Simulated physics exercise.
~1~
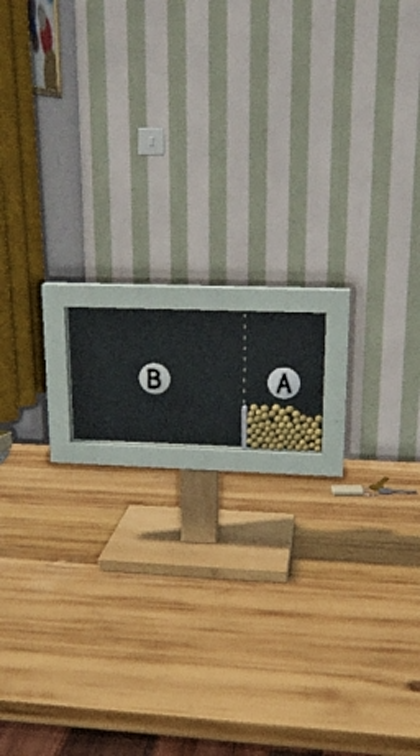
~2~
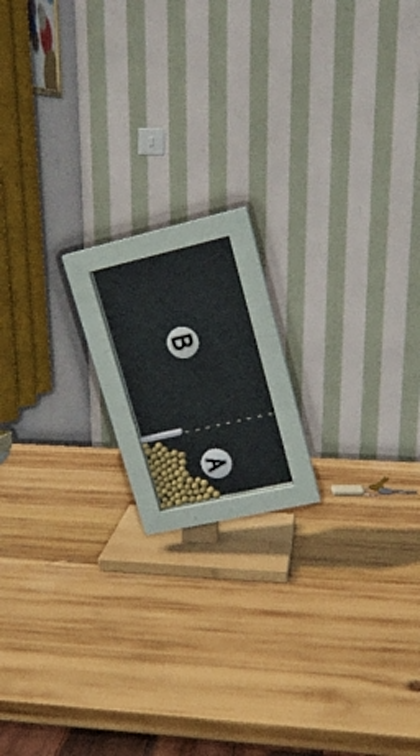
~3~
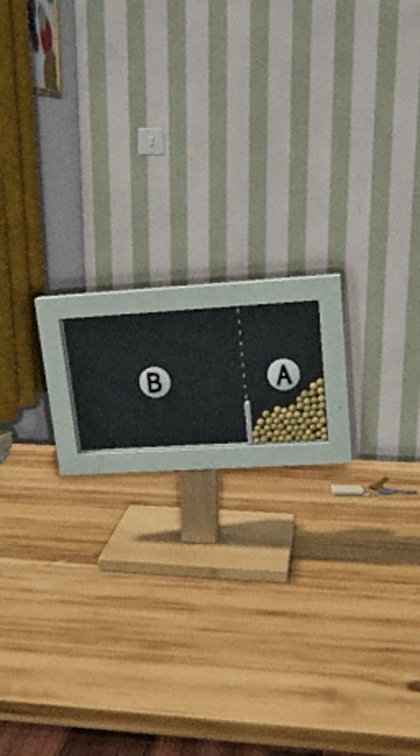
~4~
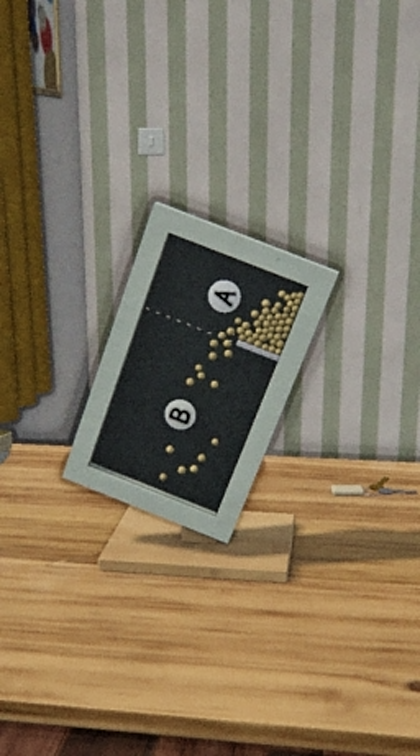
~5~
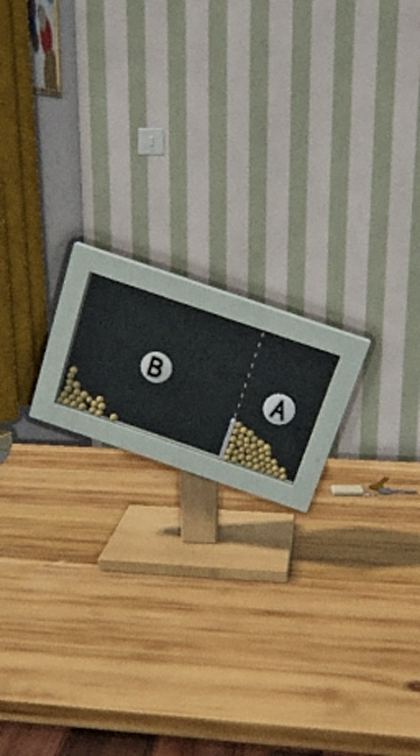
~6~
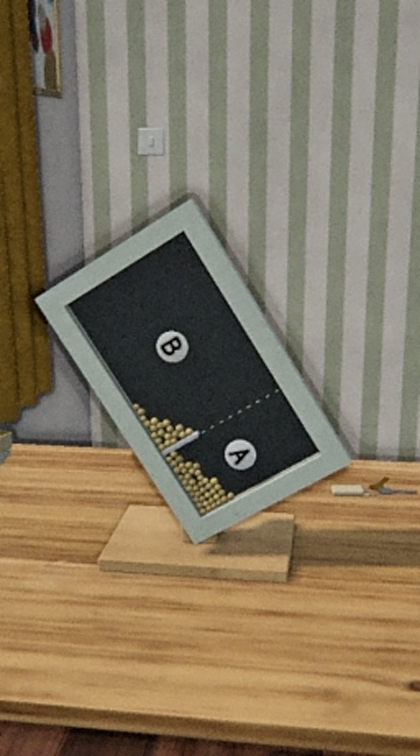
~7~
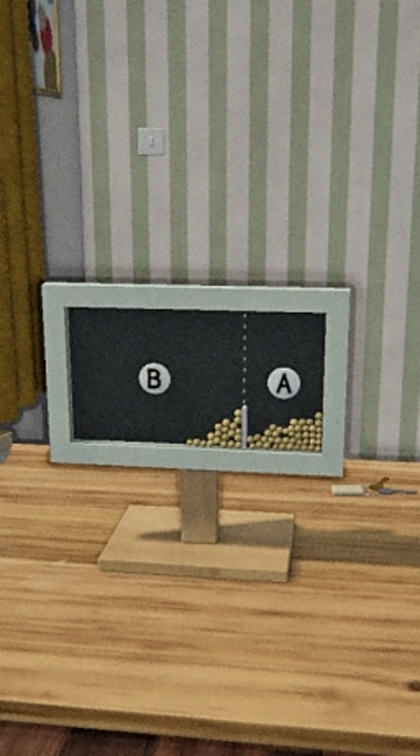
At first, a pale-framed, dark-backed box stands level on a wooden stand, its small tan beans heaped in the right section, marked A, beside a short divider. The box turns steeply clockwise, and the beans slide into the lower corner of A. It swings back through level and tips steeply the other way, sending some beans spilling past the divider into B. Swinging clockwise again, it carries those beans back along B until they pile against the divider. Finally it returns to level and rests, with most beans in A and a smaller heap in B.
